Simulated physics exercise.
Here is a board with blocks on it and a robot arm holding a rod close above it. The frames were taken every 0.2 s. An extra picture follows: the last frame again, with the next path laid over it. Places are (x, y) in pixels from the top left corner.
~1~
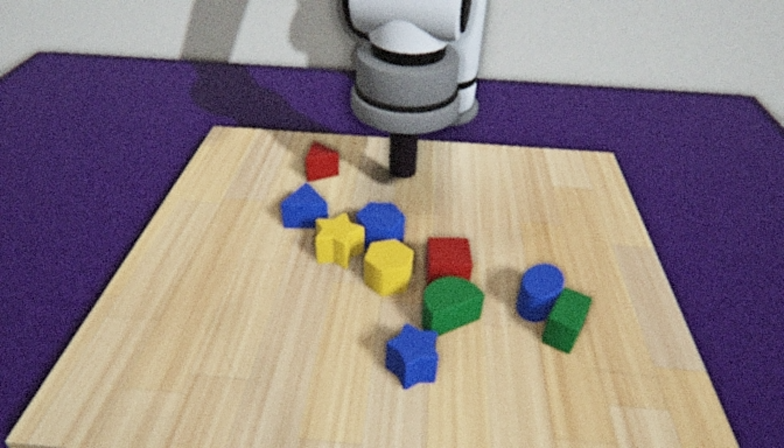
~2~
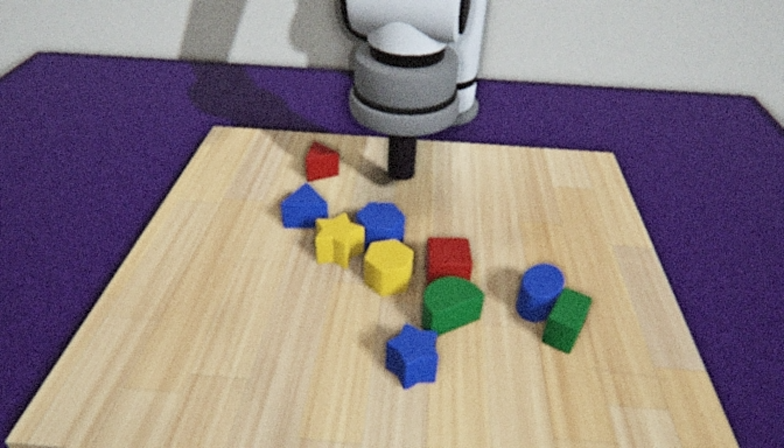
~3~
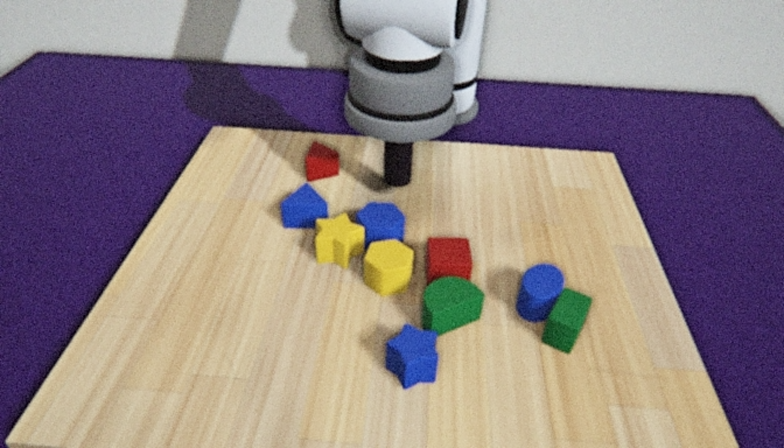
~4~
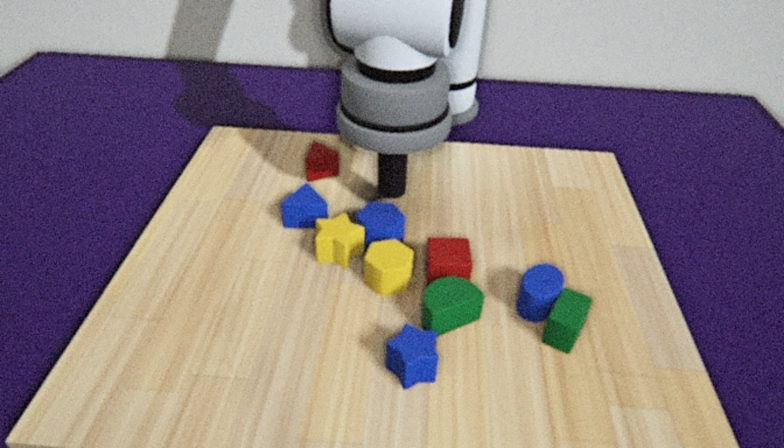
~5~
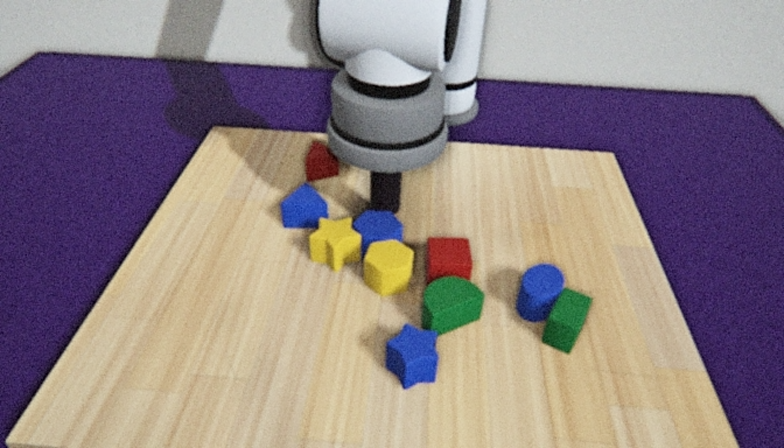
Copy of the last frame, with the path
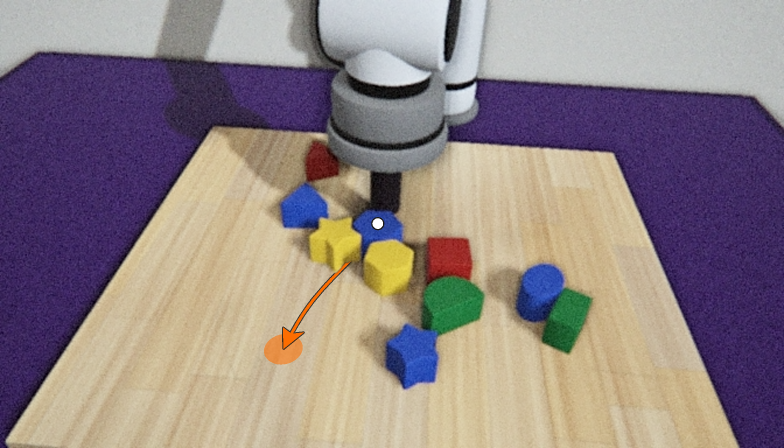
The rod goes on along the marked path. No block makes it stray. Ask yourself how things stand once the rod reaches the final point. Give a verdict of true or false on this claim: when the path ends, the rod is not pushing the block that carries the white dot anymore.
Answer: True.
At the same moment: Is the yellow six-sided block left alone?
No - that is not the case.
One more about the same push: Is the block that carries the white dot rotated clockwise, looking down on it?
My answer is no.
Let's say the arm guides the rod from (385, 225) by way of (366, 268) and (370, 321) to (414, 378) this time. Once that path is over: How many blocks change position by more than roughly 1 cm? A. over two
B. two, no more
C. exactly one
Answer: A.
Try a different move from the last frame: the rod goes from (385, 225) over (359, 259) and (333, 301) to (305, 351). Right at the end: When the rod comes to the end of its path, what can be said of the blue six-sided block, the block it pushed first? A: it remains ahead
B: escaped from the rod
(B)
Drawn move, from (385, 225) through (352, 259) and (315, 298) to (283, 349); the dot is on the blue six-sided block.
What follows on the original path. One third of the way, rod (351, 241); yellow star block (311, 242), turned 60° clockwise; blue six-sided block (361, 262), turned 40° anticlockwise; yellow six-sided block (396, 286), turned 20° anticlockwise.
Two thirds of the way, rod (313, 280); yellow star block (289, 252); blue six-sided block (344, 296), turned 90° anticlockwise; yellow six-sided block (398, 298), turned 55° anticlockwise.
At the end, rod (281, 330); blue triangle still; yellow star block (289, 252), turned 135° clockwise; blue six-sided block (341, 304), turned 125° anticlockwise; yellow six-sided block (398, 298), turned 55° anticlockwise.
